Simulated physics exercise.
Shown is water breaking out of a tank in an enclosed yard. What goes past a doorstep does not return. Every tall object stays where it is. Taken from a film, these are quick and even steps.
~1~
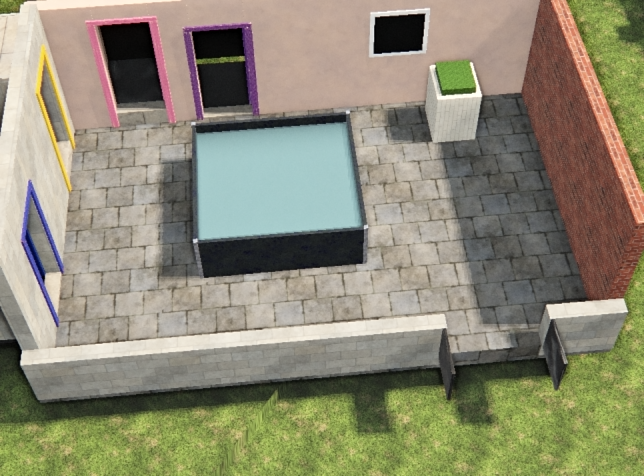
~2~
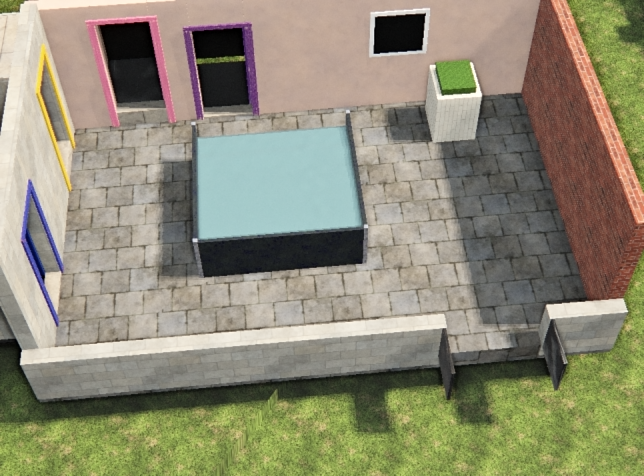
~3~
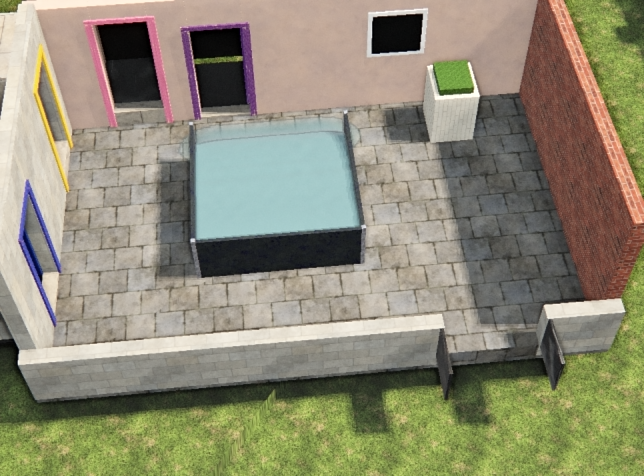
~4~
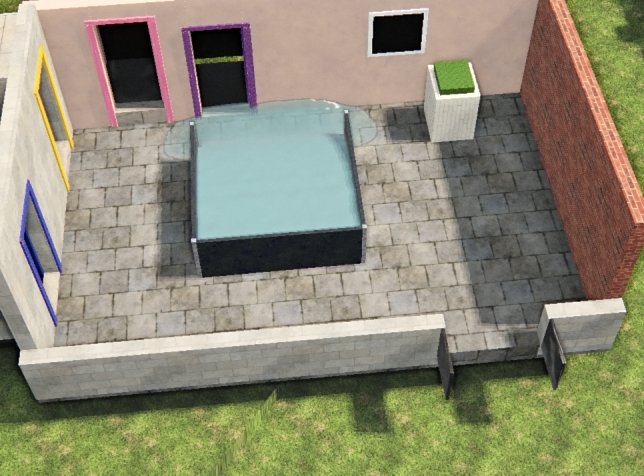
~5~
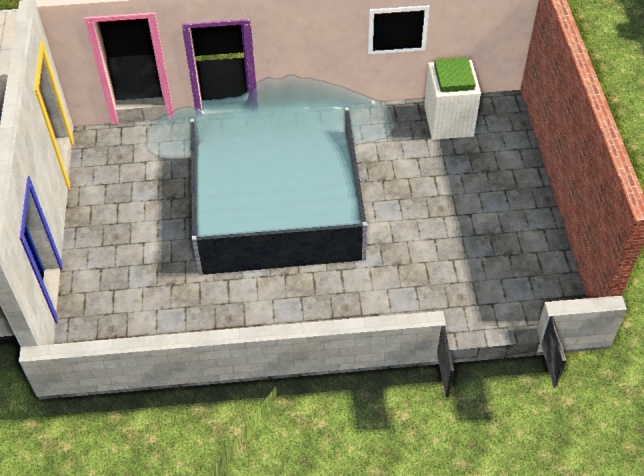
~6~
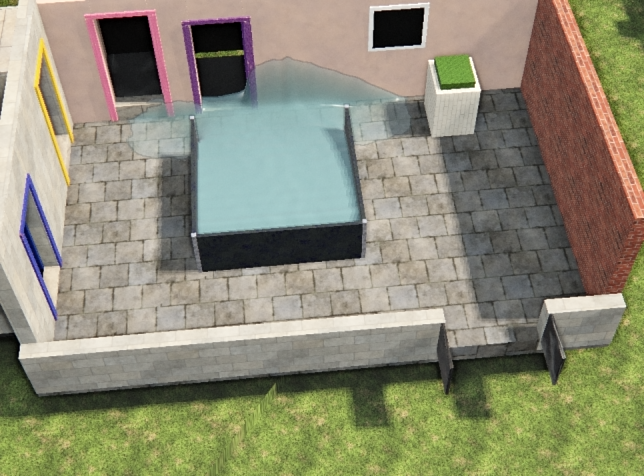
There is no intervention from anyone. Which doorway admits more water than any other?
The purple doorway.
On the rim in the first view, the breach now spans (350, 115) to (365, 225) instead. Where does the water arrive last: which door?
Last of all, the one in blue.
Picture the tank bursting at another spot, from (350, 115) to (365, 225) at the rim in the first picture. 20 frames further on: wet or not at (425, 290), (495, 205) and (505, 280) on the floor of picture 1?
Going through them in turn, I'd say sodden, sodden and sodden.
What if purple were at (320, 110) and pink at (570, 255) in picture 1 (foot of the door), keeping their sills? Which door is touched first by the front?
The purple one, ahead of the rest.
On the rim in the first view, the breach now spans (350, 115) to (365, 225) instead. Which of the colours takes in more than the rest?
The largest share comes in at the blue one.
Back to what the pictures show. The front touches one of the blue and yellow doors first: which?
The one in yellow.
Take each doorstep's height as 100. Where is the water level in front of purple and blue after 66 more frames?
Approx. 250 % followed by 220 %.
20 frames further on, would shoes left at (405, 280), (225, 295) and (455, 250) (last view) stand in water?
Taking them one at a time, they come out soaked, high and dry, soaked.
A moment on, water covers 20 % of the floor; purple door a lot in, yellow door not reached, blue door not reached, pink door wet at the sill, nothing in.
Next, water covers 35 % of the floor; purple door a lot in, yellow door wet at the sill, nothing in, blue door not reached, pink door wet at the sill, nothing in.
Then, water covers 75 % of the floor; purple door a lot in, yellow door some in, blue door wet at the sill, nothing in, pink door wet at the sill, nothing in.
Later, water covers 95 % of the floor; purple door a lot in, yellow door some in, blue door wet at the sill, nothing in, pink door wet at the sill, nothing in.
In the end, water covers 100 % of the floor; purple door a lot in, yellow door some in, blue door some in, pink door wet at the sill, nothing in; the purple door has let in the most.
